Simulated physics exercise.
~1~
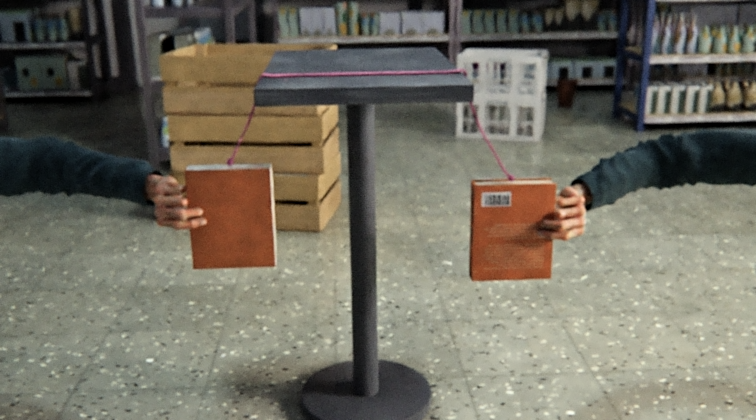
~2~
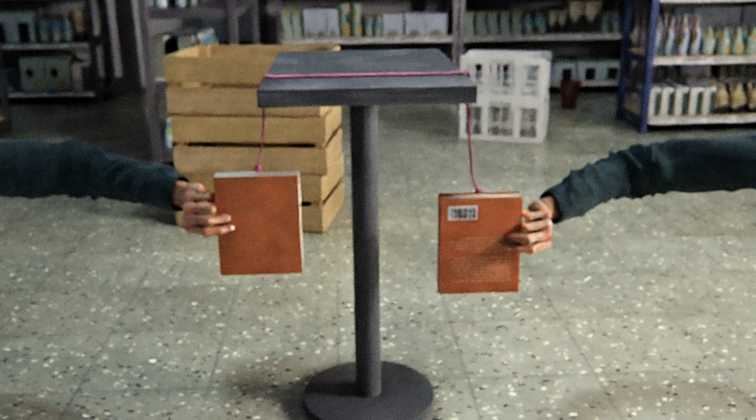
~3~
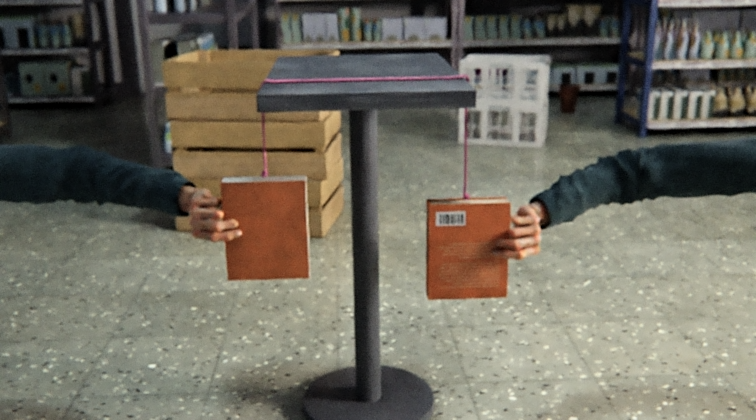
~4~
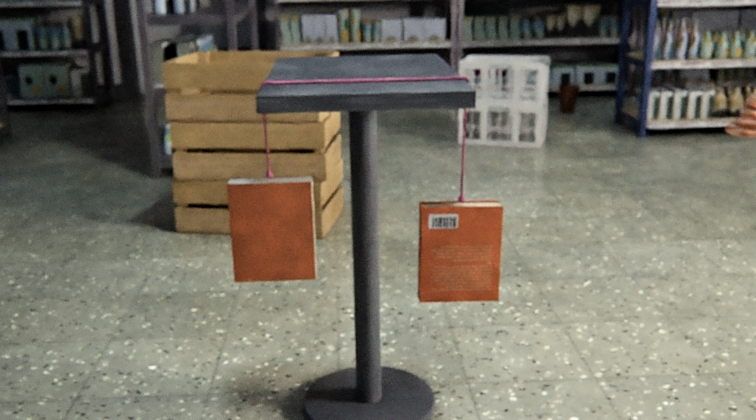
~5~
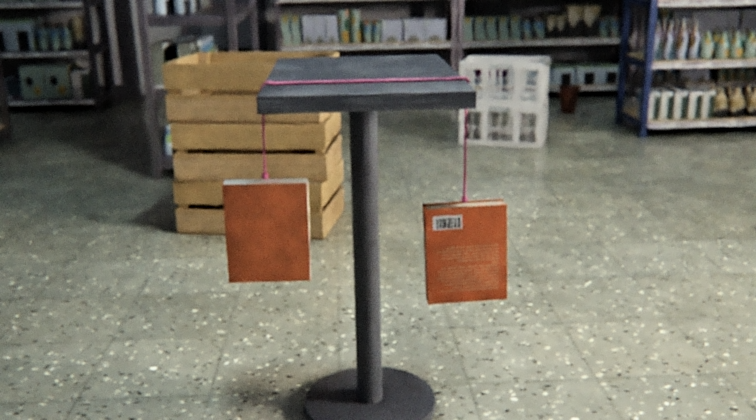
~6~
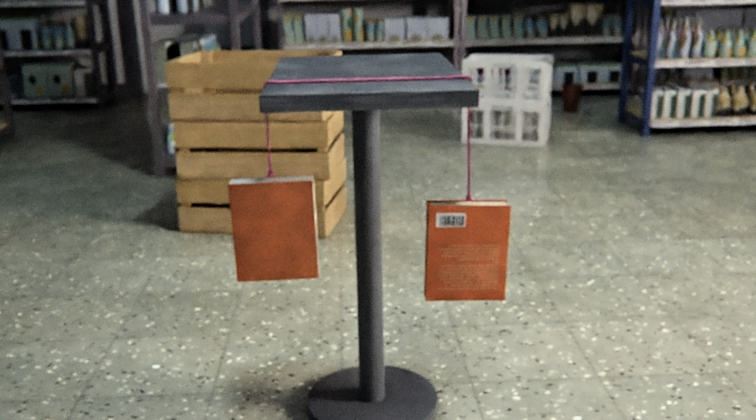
Two orange-brown books hung from a pink ribbon draped over a small dark table, a hand holding each one out to the side. The hands eased them inward, let go and withdrew, and both books stayed hanging at about the same heights.
